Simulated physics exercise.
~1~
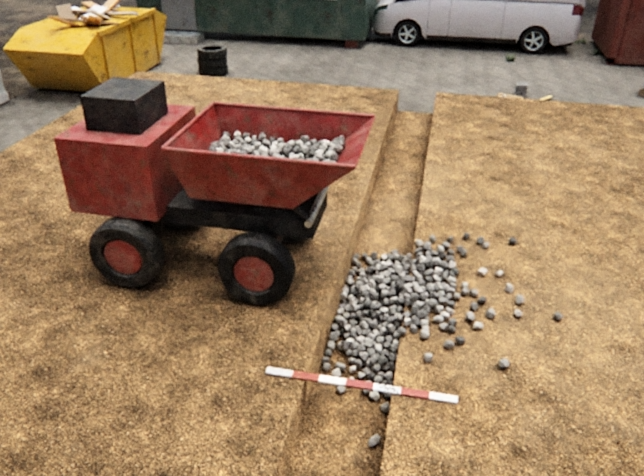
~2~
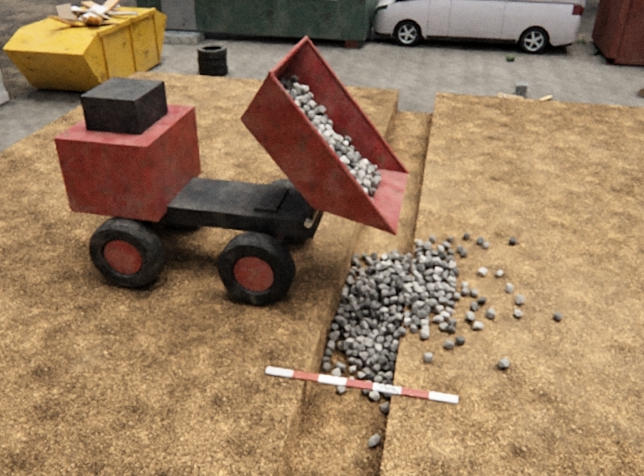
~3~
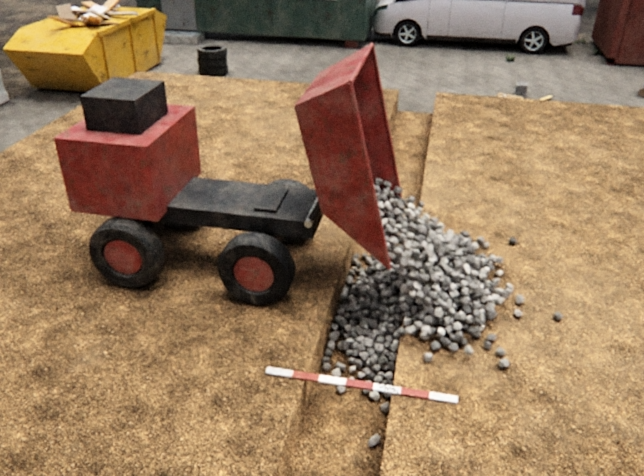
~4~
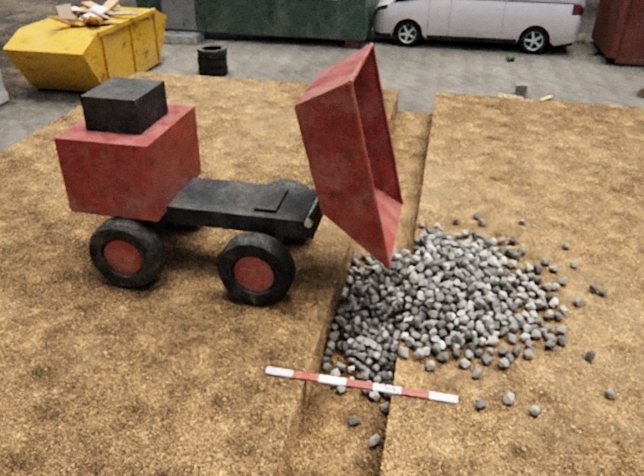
Red dumper's skip tipping up and pouring grey stones onto a pile over a trench, most spreading beyond it, skip staying raised.
